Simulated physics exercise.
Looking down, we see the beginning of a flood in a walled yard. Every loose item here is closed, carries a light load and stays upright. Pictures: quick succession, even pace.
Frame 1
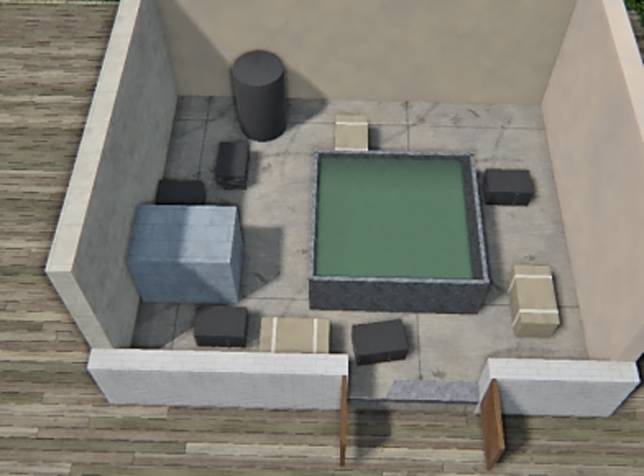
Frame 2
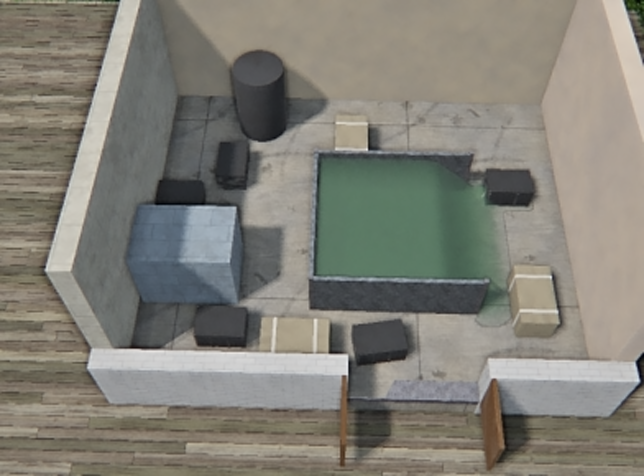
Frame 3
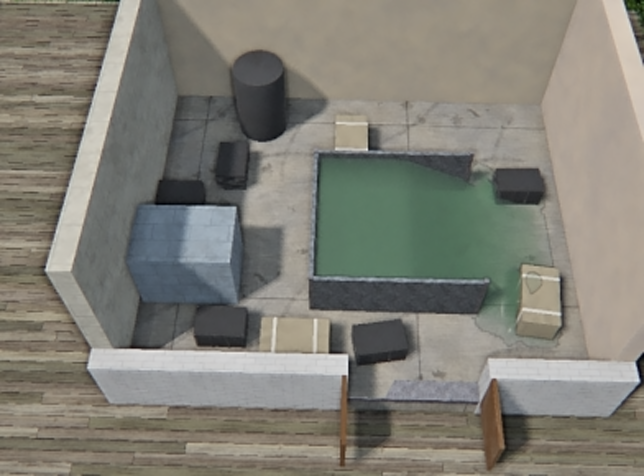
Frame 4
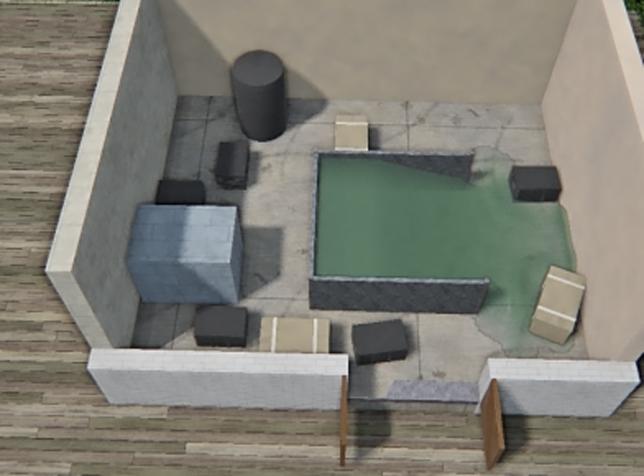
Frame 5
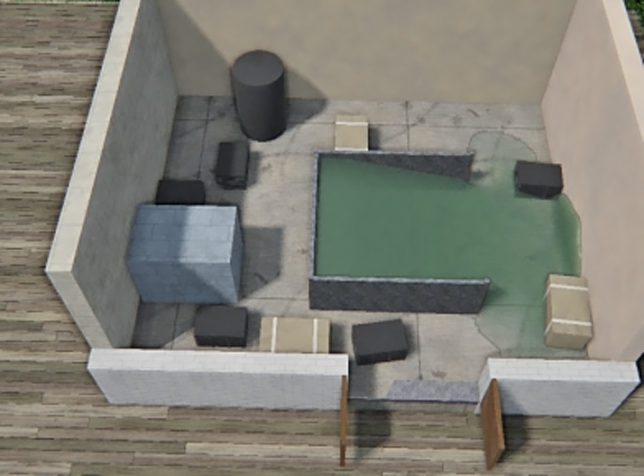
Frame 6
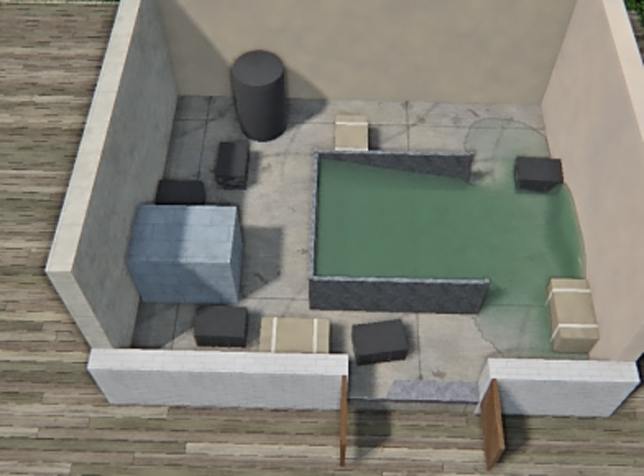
We see a walled yard from above, where the right side of a tank of green water disappears and the water spreads across the floor to the right, shifting a dark box and a pale trunk toward the right wall.
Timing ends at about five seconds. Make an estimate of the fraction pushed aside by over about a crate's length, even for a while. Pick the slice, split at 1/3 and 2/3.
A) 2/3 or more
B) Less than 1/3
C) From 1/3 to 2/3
(A) 2/3 or more.
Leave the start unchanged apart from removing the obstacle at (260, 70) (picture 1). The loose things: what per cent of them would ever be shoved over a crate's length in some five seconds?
Near 90 in a hundred.
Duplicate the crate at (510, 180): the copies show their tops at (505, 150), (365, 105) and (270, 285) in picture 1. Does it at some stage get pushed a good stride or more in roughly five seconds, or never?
Copy one: Slides well clear; copy two: Slides well clear; copy three: Barely shifts.
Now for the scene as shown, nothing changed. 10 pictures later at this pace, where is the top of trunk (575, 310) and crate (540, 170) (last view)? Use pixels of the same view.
The tops should be near (476, 316) and near (444, 113).
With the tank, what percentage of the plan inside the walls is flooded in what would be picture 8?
Estimate: Close to 35 in a hundred.
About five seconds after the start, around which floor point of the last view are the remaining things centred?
That works out to about (249, 264) on the floor.
A moment on, 2 of 8 are well off their spots; 1 afloat.
Next, 2 of 8 are well off their spots; 1 afloat.
Later, 6 of 8 are well off their spots; 5 afloat.
In the end, 7 of 8 are well off their spots, and 7 have been at some point; 6 afloat.
